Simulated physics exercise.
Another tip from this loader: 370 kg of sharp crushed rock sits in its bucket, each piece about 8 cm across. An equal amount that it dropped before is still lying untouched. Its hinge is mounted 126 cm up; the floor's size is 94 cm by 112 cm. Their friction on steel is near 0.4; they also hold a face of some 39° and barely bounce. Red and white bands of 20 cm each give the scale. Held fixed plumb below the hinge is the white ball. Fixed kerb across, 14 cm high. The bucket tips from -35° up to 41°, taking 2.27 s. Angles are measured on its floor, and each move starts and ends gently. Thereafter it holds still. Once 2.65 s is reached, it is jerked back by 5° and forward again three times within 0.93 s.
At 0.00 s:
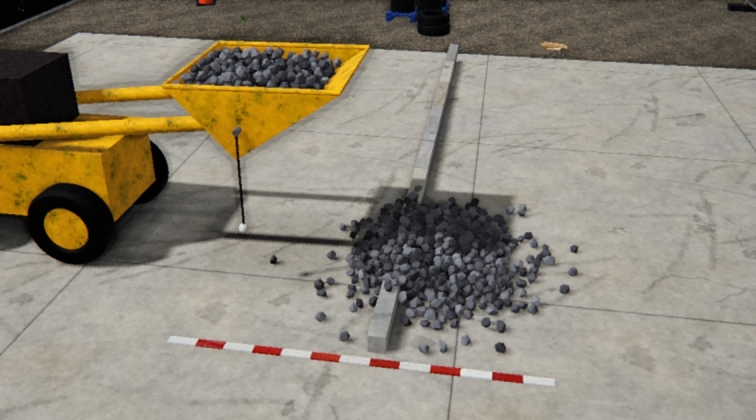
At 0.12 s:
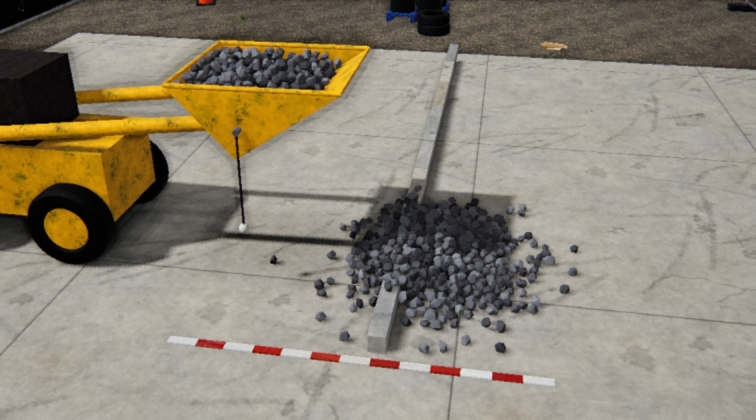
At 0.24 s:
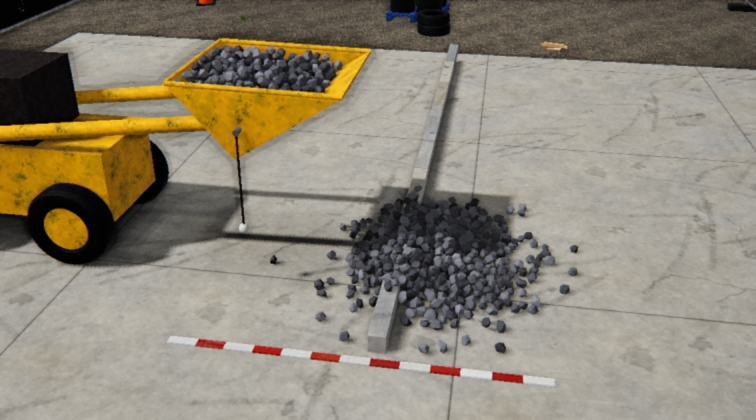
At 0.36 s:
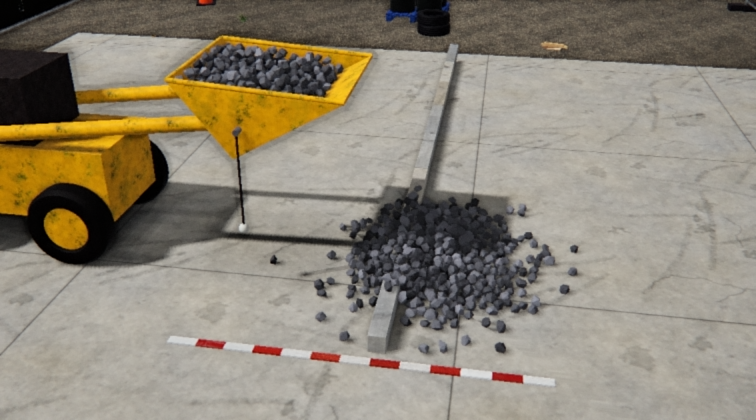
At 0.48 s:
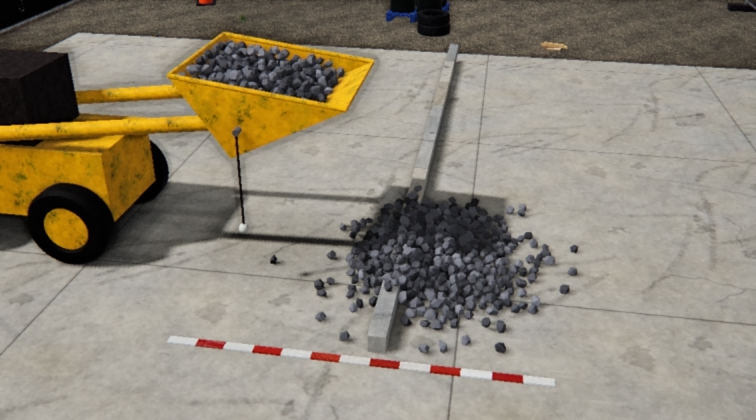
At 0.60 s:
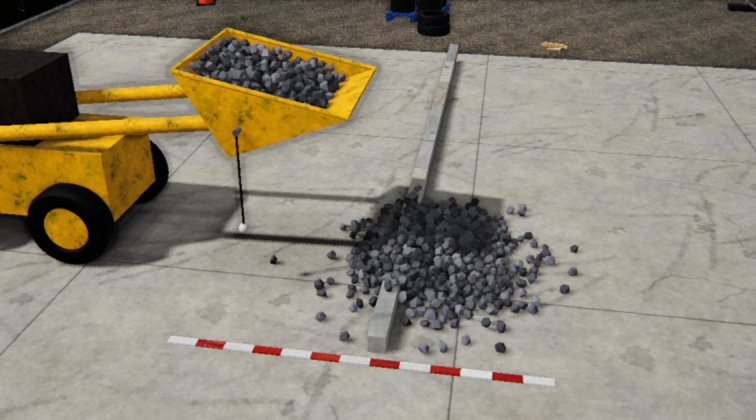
A yellow bucket heaped with grey stones, carried on the arms of a yellow loader at the left, tilts slowly and slightly, its right edge dipping while its left edge rises. Seen from above at an angle, the pale concrete yard holds a loose pile of dark grey stones across a long kerb, behind a red-and-white striped strip. The stones shift slightly inside the bucket, while the loader, pile and camera stay still.
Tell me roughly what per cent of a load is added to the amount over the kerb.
Roughly 4 per cent of a load is added.
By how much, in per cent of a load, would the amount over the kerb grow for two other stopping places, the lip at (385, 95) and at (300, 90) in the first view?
First place: Roughly 45 %; second place: Roughly 0 %.
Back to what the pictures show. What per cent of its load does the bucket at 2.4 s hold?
It still holds about 25 per cent.
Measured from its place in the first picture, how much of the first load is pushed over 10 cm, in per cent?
The answer is about 0 per cent.
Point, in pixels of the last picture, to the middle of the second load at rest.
Their centre rests close to (364, 237).
After 1.7 s the floor is at 29°; in per cent of one load, 99 in the bucket, 24 on this side of the kerb, 77 over the kerb; the foremost stones are at (553, 261).
After 2.4 s the floor is at 41°; in per cent of one load, 26 in the bucket, 97 on this side of the kerb, 77 over the kerb; the foremost stones are at (553, 261).
After 4.0 s the floor is at 41°; in per cent of one load, 0 in the bucket, 119 on this side of the kerb, 81 over the kerb; the foremost stones are at (553, 261).
After 6.7 s the floor is at 41°; in per cent of one load, 0 in the bucket, 119 on this side of the kerb, 81 over the kerb; the foremost stones are at (553, 261). Net gain over the kerb, 4.
